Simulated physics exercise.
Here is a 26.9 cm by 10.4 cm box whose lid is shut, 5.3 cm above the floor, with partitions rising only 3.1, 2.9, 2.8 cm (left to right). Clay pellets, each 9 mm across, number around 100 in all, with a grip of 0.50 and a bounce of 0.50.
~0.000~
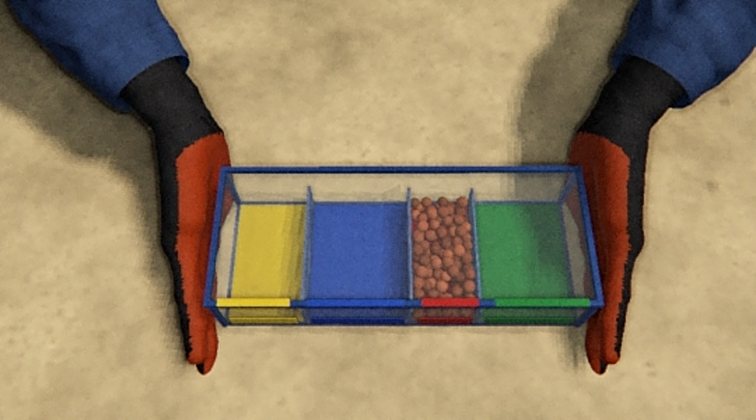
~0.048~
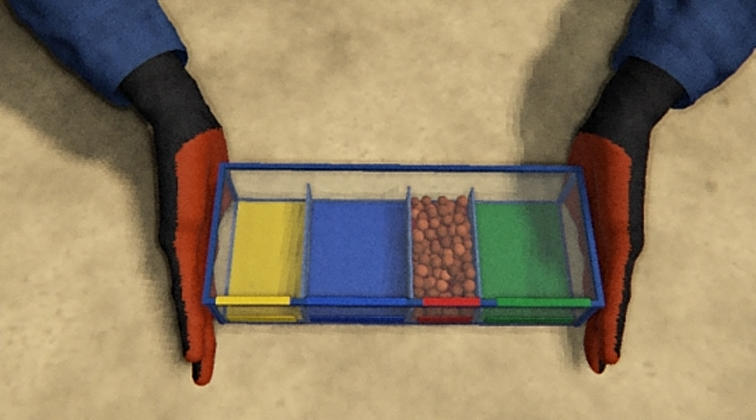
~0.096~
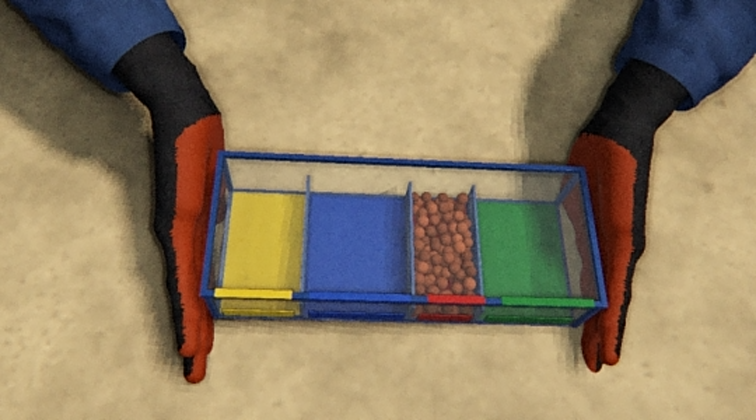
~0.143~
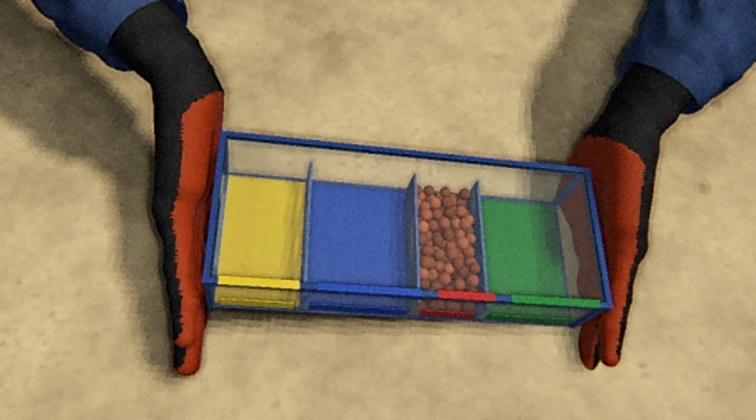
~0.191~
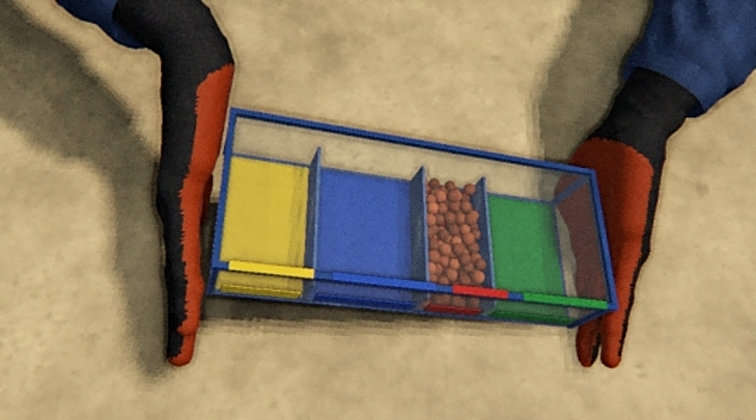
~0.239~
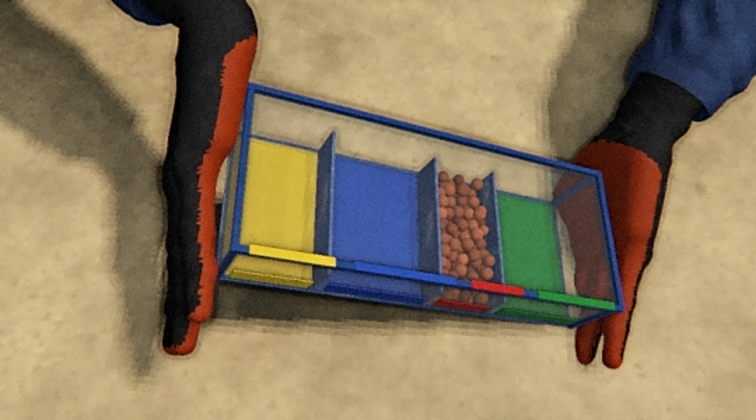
On sandy ground, two gloved hands tilt a clear box of pellets down to the right.
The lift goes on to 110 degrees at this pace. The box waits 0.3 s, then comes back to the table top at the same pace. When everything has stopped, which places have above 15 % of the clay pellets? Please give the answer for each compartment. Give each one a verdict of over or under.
Red: Fails to beat the threshold; blue: Fails to beat the threshold; green: Beats the threshold; yellow: Fails to beat the threshold.
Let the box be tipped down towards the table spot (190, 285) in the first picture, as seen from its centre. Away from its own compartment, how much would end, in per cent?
That comes to around 100 per cent.
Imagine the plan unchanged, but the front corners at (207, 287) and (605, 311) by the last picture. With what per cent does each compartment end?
Red 10 %; blue 0 %; green 90 %; yellow 0 %.
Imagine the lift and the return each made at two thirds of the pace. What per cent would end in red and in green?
Final split: Red = 0 %, green = 100 %.
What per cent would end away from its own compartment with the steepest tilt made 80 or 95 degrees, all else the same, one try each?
Some 20 and some 65 per cent, respectively.
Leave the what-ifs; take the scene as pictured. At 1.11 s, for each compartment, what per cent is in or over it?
Red 10 %, blue 0 %, green 90 %, yellow 0 %.
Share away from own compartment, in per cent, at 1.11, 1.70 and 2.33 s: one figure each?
In order, some 90, 100 and 100.
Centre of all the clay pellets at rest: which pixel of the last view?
When it all comes to rest, the middle is near (536, 267).
Then, at 1.11 s, tilt 110 degrees; red 10 %, green 90 %.
Then, at 1.70 s, tilt 56 degrees; green 100 %.
After 2.33 s, tilt 0 degrees; green 100 %.
In the end, at 3.1 s, red 0 %, blue 0 %, green 100 %, yellow 0 %.
